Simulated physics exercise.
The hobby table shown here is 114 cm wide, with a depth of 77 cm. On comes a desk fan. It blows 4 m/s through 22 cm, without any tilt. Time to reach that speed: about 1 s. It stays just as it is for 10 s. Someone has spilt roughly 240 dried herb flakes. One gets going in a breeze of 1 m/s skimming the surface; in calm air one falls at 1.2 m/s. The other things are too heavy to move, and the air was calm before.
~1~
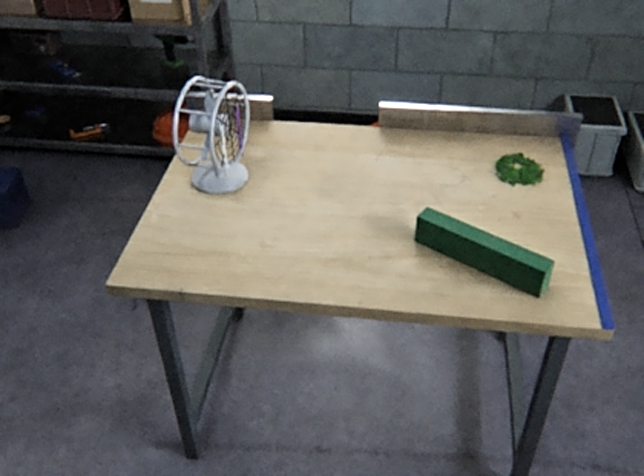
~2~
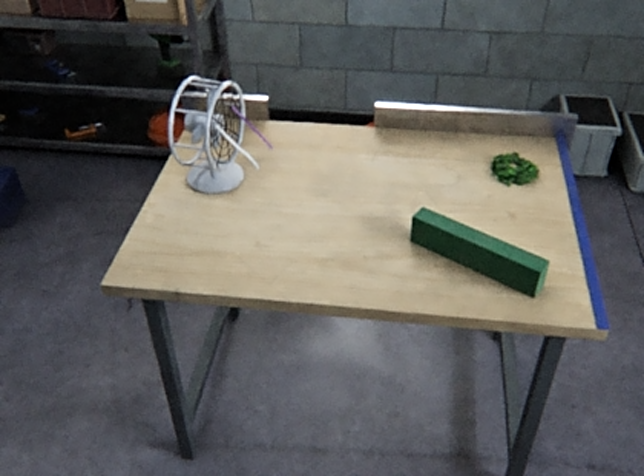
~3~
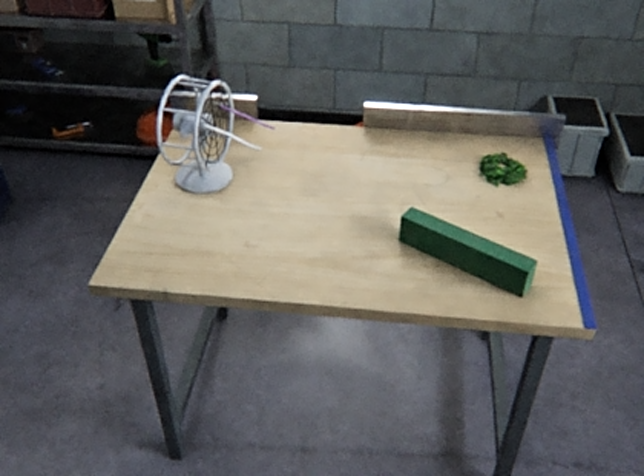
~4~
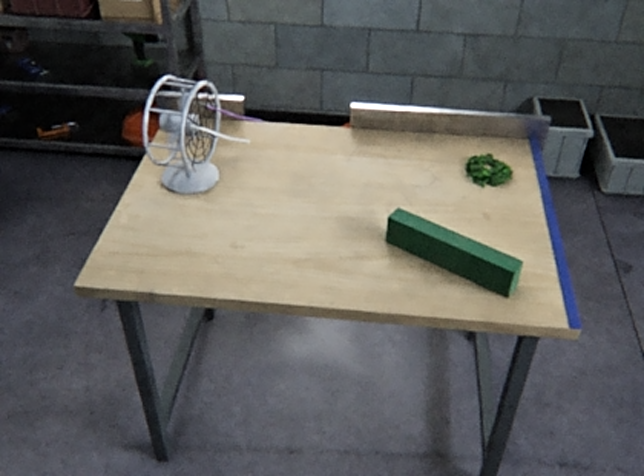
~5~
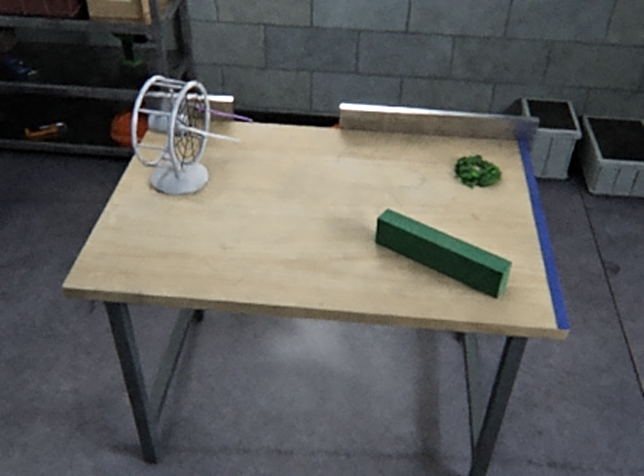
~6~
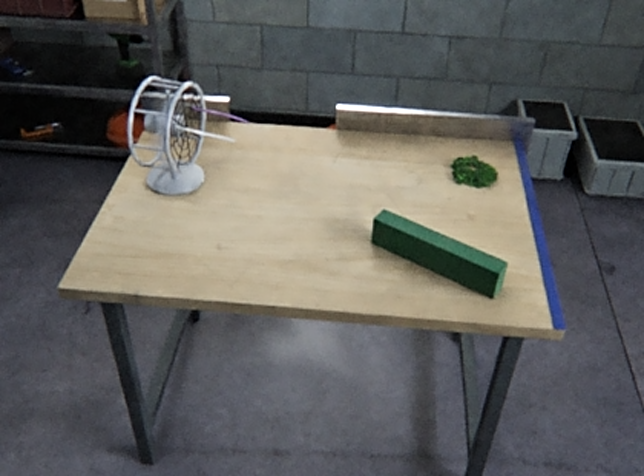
Ribbons fluttering from a white desk fan on a wooden table, a green block and small green pile staying in place.
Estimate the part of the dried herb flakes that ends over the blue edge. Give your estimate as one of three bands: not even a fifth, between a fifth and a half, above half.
Most likely the greater part.
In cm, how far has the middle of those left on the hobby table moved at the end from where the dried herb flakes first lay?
Around 10 cm, I reckon.
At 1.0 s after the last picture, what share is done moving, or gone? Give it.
The share is near 100 per cent.
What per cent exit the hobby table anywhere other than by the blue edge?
I would say close to 0 %.
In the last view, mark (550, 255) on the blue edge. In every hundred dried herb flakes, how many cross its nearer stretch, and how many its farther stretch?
0 % nearer; 80 % farther.
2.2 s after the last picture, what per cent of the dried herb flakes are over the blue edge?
Roughly 80 per cent.
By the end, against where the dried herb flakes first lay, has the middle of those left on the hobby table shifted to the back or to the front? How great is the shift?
The middle moved backwards, roughly 10 cm.
Then, 1.0 s after the last picture, 0 % are on the move or not yet settled, 80 % are over the blue edge; the middle of those still in play is near (498, 160).
Then, 2.2 s after the last picture, 0 % are on the move or not yet settled, 80 % are over the blue edge; the middle of those still in play is near (498, 160).
Then, 4.6 s after the last picture, 0 % are on the move or not yet settled, 80 % are over the blue edge; the middle of those still in play is near (498, 160).
Then, 9.1 s after the last picture, at the end, 80 % are over the blue edge; the middle of those still in play is near (498, 160).
